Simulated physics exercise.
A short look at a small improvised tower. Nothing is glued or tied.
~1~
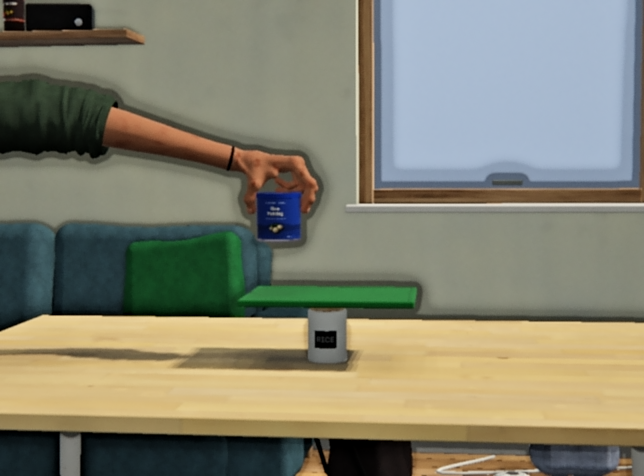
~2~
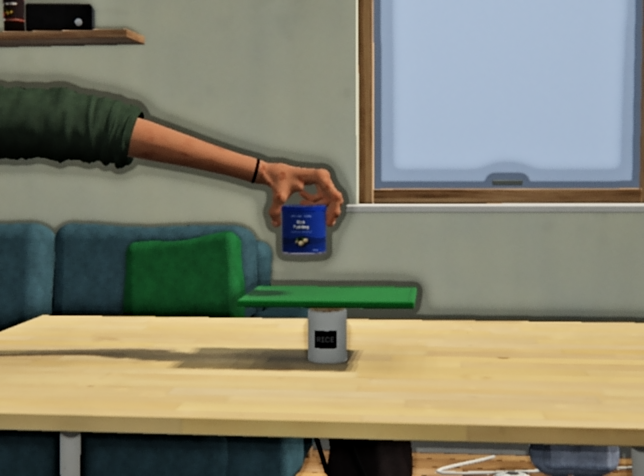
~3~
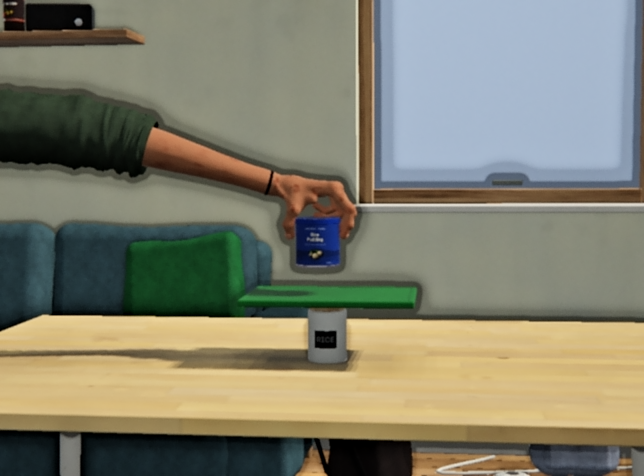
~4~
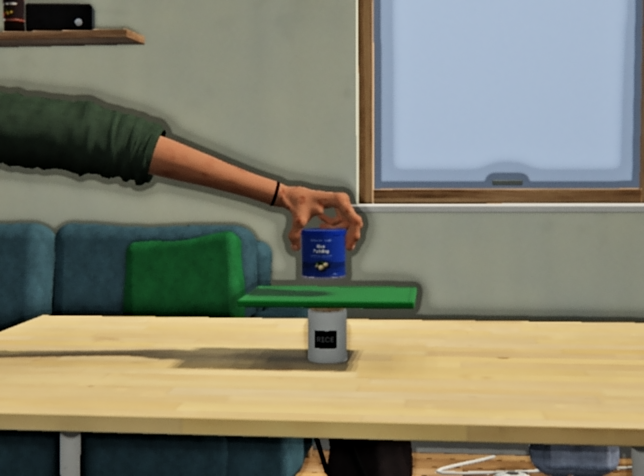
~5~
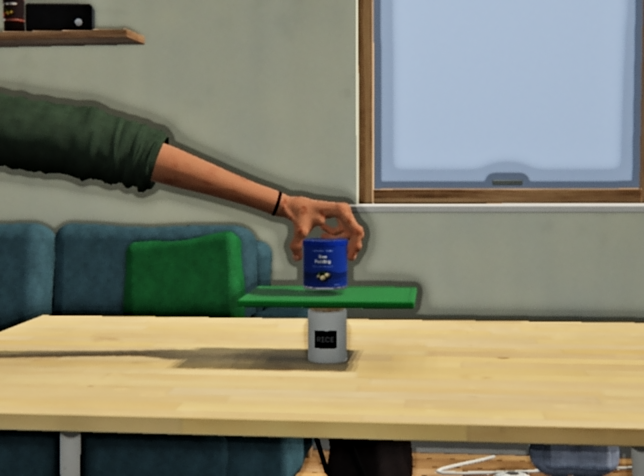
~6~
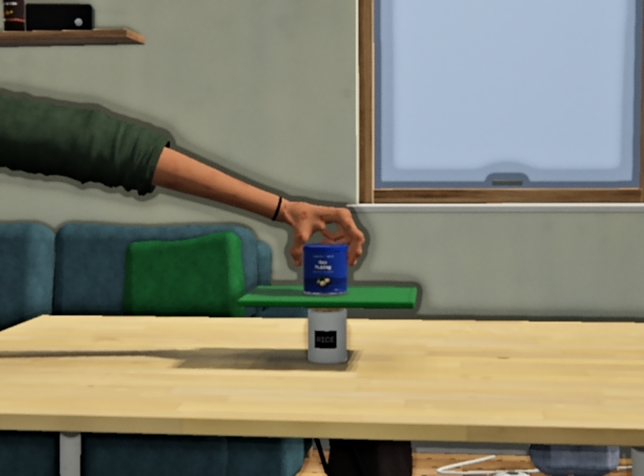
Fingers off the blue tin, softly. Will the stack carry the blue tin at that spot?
In the end the stack stays up.
Then, 0.30 s on from there, no change.
Then, 0.70 s on from there, blue tin resting near (325, 270).
In the end, all 3 unmoved. At the end, from the last picture's camera, blue tin near (325, 270). The stack keeps its balance.
